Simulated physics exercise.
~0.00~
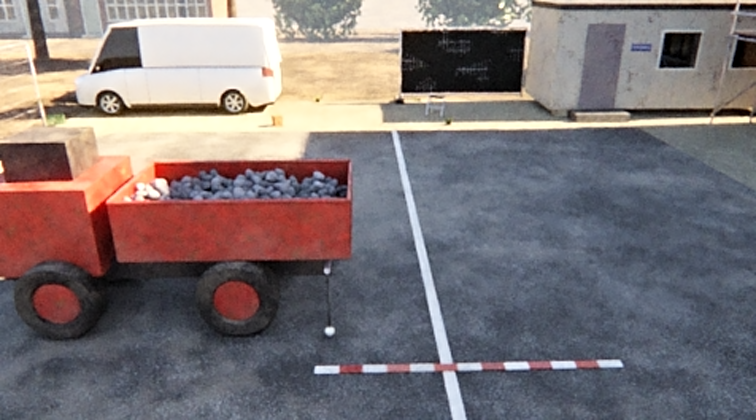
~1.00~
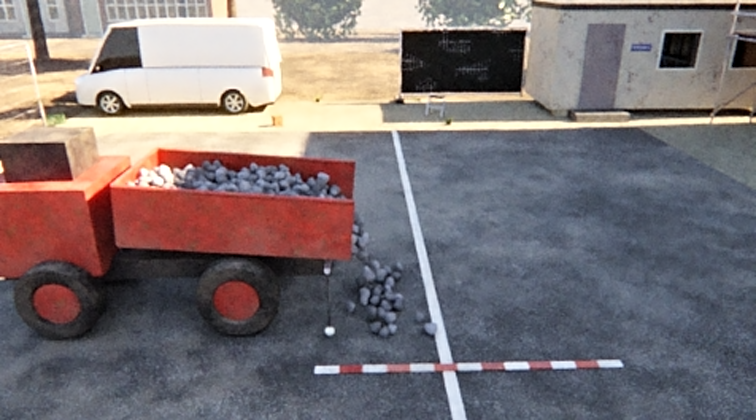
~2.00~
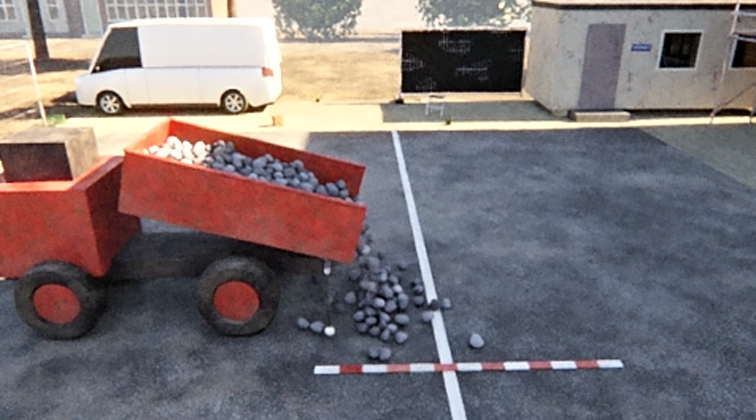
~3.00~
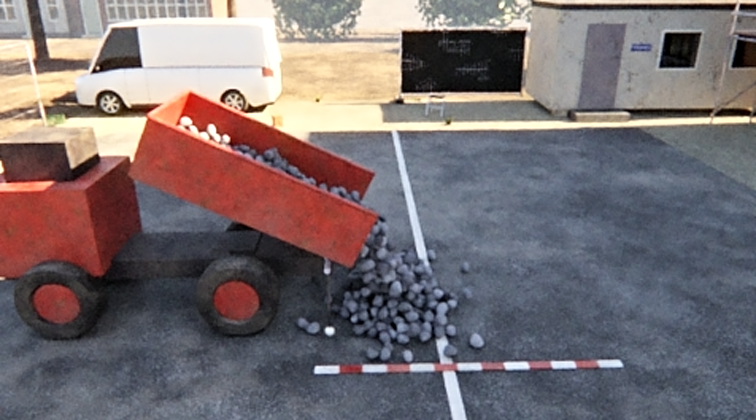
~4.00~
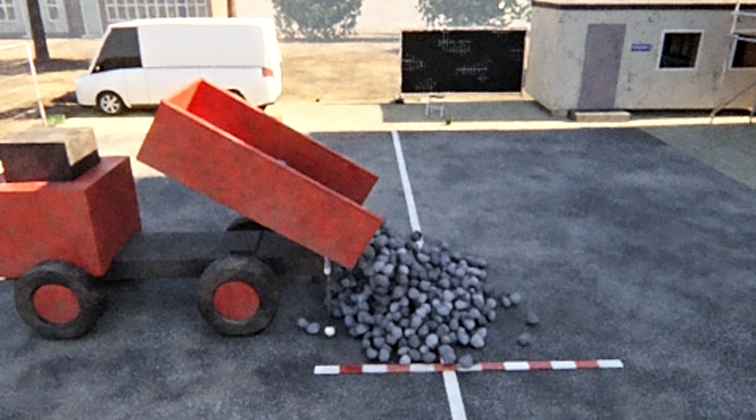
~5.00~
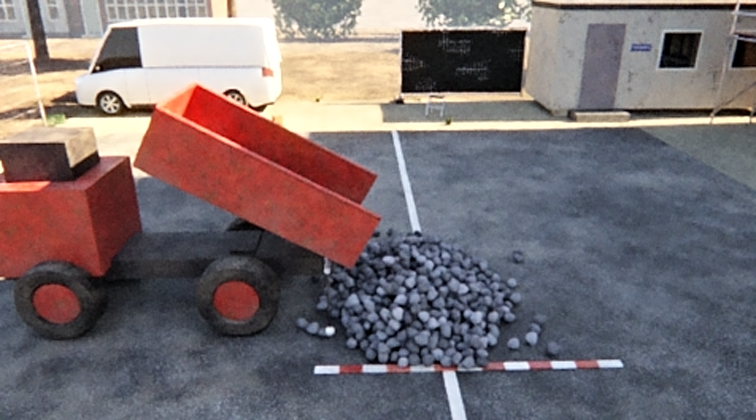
The clip shows a red tipper truck raising its body and pouring grey cobbles from the rear onto dark ground, until the tilted body looks empty and the stones lie heaped behind it, spread across a painted white line with the smaller part beyond it.
